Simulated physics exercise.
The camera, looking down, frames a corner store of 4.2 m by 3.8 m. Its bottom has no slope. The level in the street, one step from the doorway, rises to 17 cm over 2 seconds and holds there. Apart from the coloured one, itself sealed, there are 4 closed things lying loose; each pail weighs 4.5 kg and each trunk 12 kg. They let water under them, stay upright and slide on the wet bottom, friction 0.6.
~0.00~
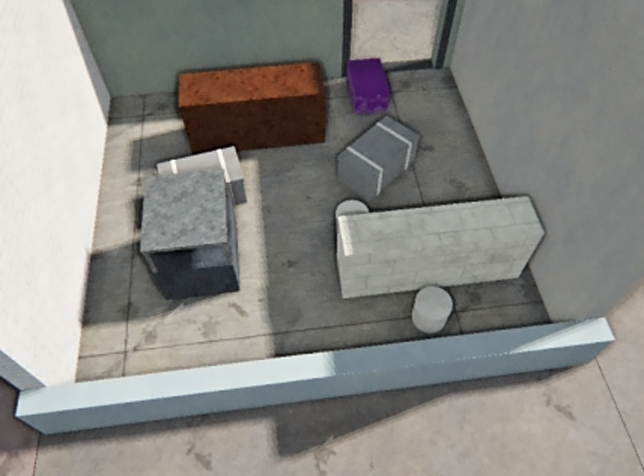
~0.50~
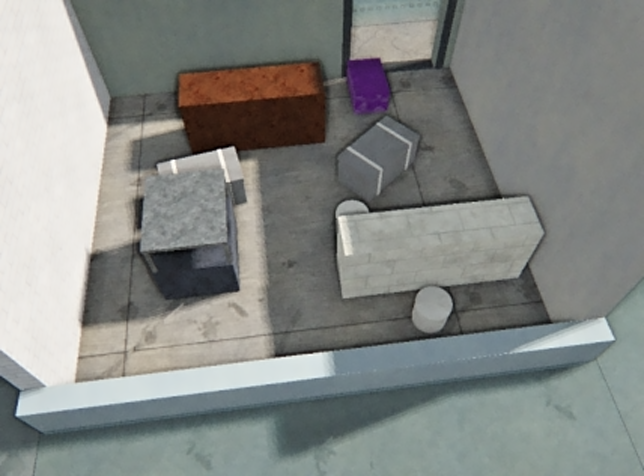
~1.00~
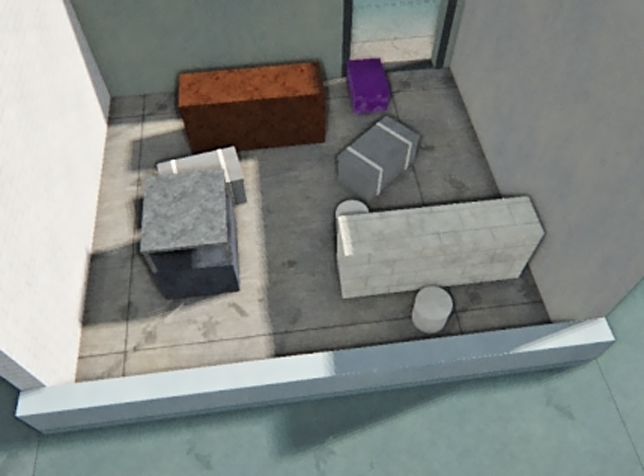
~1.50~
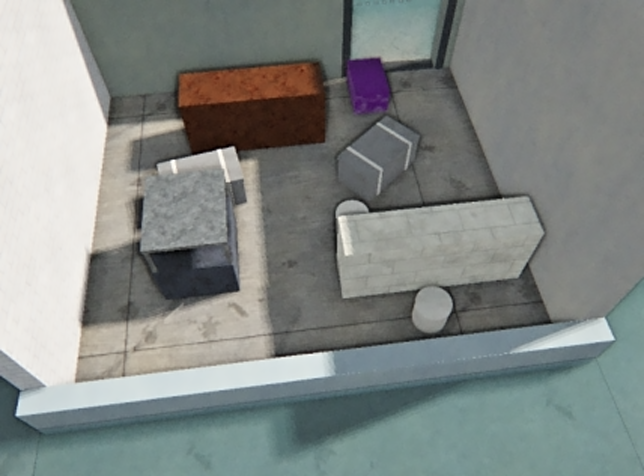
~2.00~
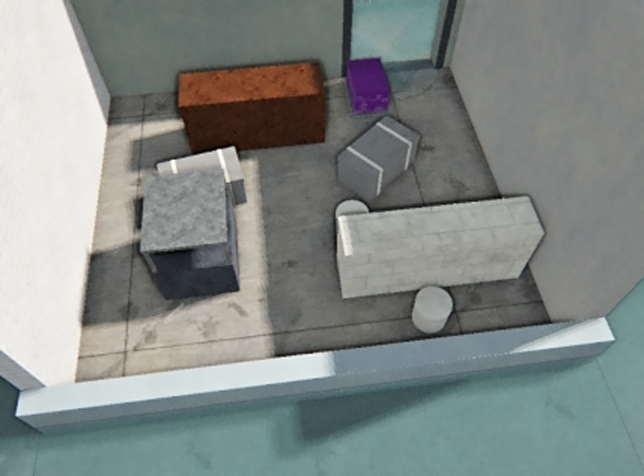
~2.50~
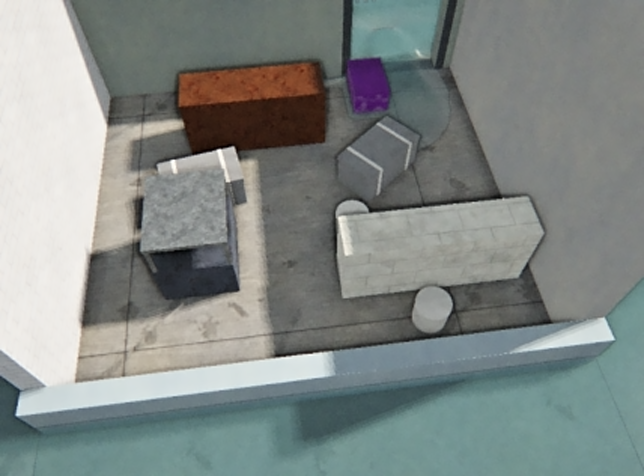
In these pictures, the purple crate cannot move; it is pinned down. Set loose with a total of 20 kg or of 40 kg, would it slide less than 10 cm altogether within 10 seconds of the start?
Prediction: Only the greater amount steadies it.
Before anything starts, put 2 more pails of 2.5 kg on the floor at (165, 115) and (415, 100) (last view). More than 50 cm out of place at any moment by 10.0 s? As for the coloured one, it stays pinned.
Results: Threshold not reached; threshold exceeded.
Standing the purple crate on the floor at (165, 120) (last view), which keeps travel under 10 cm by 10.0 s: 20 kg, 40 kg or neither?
Either load holds.
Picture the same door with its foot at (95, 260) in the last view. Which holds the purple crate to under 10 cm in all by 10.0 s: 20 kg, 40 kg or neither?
Short version: The light mass is sufficient.
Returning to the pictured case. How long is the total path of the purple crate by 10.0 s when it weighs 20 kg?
30 cm in all.
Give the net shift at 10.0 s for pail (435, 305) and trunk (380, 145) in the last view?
Net displacement, in order: 0 cm; 40 cm.
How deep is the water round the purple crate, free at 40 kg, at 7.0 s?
5 cm, roughly.
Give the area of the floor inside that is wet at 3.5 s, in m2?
4.0 m2.
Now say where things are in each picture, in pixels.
The first frame shows the purple crate at (368, 75) rests on the ground; water covers 0.0 m2; 0 of 5 have shifted.
The second frame shows the purple crate at (368, 75) rests on the ground; 0.0 m2 under water; 0 of 5 have shifted.
The third frame shows the purple crate at (368, 75), on the bottom; water covers 0.0 m2; 0 of 5 have shifted.
The fourth frame shows the purple crate at (368, 75) rests on the ground; 0.0 m2 under water; 0 of 5 have shifted.
The fifth frame shows the purple crate at (368, 75) rests on the ground; water covers 0.3 m2; 0 of 5 have shifted.
The sixth frame shows the purple crate at (368, 75) rests on the ground; water covers 1.0 m2; 0 of 5 have shifted.
After 3.5 s the purple crate would be 30 cm from its start with 20 kg and 0 cm from its start with 40 kg; 6 cm of water round it then.
After 4.5 s the purple crate would be 34 cm from its start with 20 kg and 0 cm from its start with 40 kg; 4 cm of water round it then.
After 7.0 s the purple crate would be 34 cm from its start with 20 kg and 0 cm from its start with 40 kg; 5 cm of water round it then.
After 10.0 s the purple crate would be 34 cm from its start with 20 kg and 0 cm from its start with 40 kg; 6 cm of water round it then.
